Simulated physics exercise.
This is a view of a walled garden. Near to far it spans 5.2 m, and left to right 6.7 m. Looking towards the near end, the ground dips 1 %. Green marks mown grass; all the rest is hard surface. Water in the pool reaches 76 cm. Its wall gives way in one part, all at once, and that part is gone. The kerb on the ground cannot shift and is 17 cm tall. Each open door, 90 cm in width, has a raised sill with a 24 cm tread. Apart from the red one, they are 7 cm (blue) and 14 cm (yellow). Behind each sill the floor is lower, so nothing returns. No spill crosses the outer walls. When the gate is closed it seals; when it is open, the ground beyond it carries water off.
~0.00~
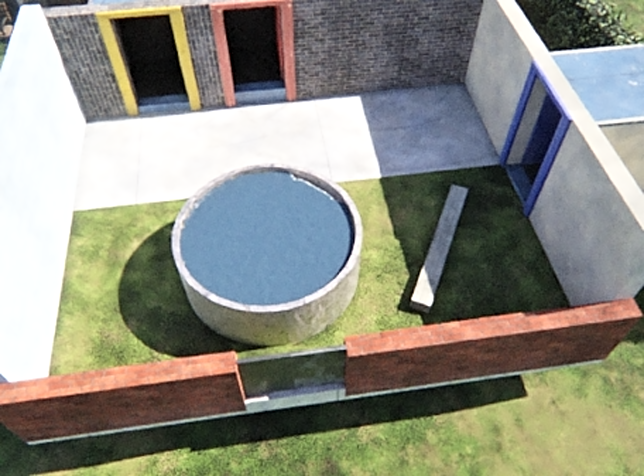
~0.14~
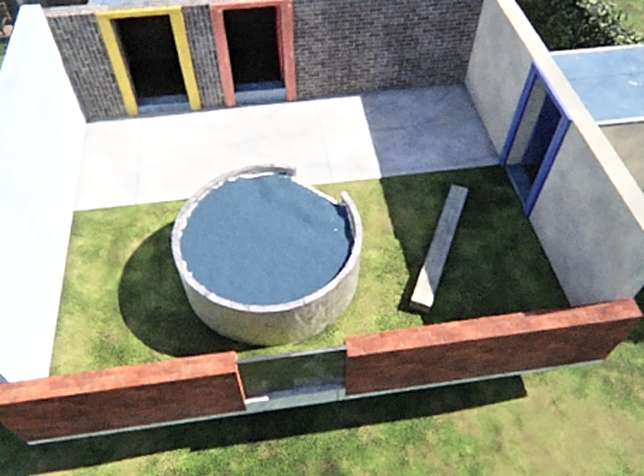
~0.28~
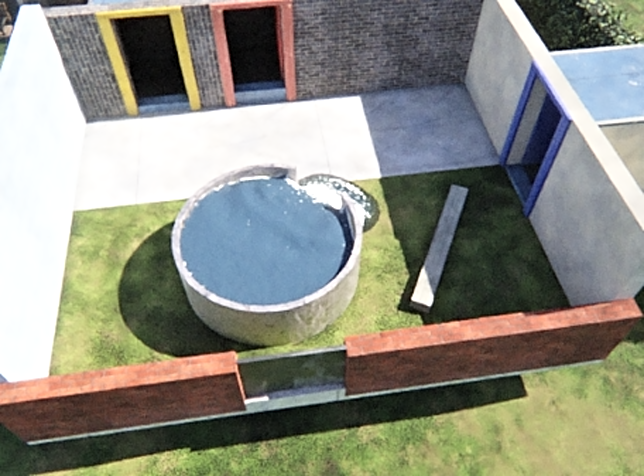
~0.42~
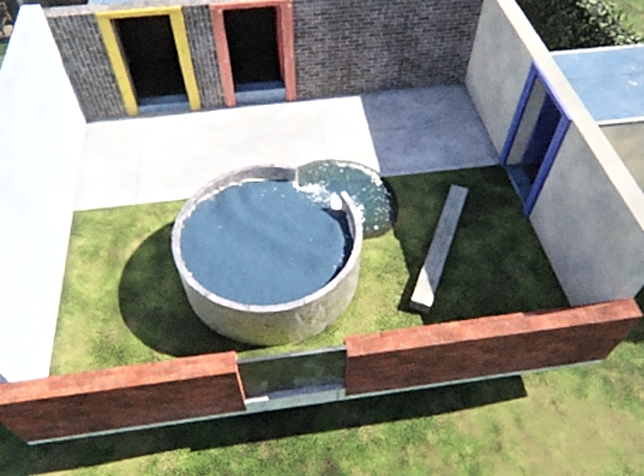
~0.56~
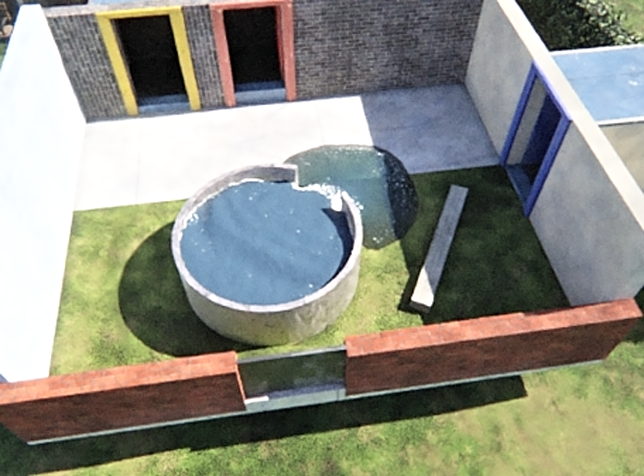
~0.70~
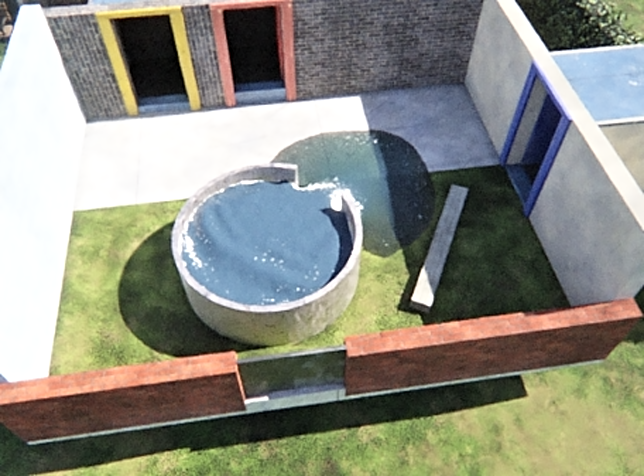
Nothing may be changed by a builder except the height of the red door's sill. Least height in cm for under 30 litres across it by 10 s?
Roughly 7 cm.
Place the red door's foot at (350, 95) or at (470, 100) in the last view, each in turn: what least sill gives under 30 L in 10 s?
First place around 18 cm, second around 27 cm.
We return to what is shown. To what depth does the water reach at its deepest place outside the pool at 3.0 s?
I'd put it near 30 cm.
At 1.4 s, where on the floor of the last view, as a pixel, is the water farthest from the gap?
The farthest wet point is roughly at (472, 101) in the last view.
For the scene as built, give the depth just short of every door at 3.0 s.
Reading in centimetres: Blue = 11, yellow = 3, red = 9.
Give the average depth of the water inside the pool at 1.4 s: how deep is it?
The mean depth is about 56 cm.
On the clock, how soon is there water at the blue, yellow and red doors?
It reaches blue at 1.8 s, yellow at 2.4 s, and red at 1.5 s.
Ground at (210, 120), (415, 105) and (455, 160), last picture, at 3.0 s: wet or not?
Soaked; soaked; soaked.
After 1.4 s water covers 35 % of the floor, deepest (38 cm) near (330, 212); it has not reached the red door.
After 3.0 s water covers 45 % of the floor, deepest (30 cm) near (456, 89); 9 cm at the red door, 0 litres in over its 24 cm sill.
After 10.0 s water covers 95 % of the floor, deepest (14 cm) near (488, 349); 6 cm at the red door, 0 litres in over its 24 cm sill.
At the red door as built, the water arrived by 1.5 s and peaked near 13 cm at 1.8 s.
With a sill of 5.5 cm, 49 litres would have come in within the 10 s; with 7.5 cm, 22 litres. So under 30 litres takes about 7 cm.
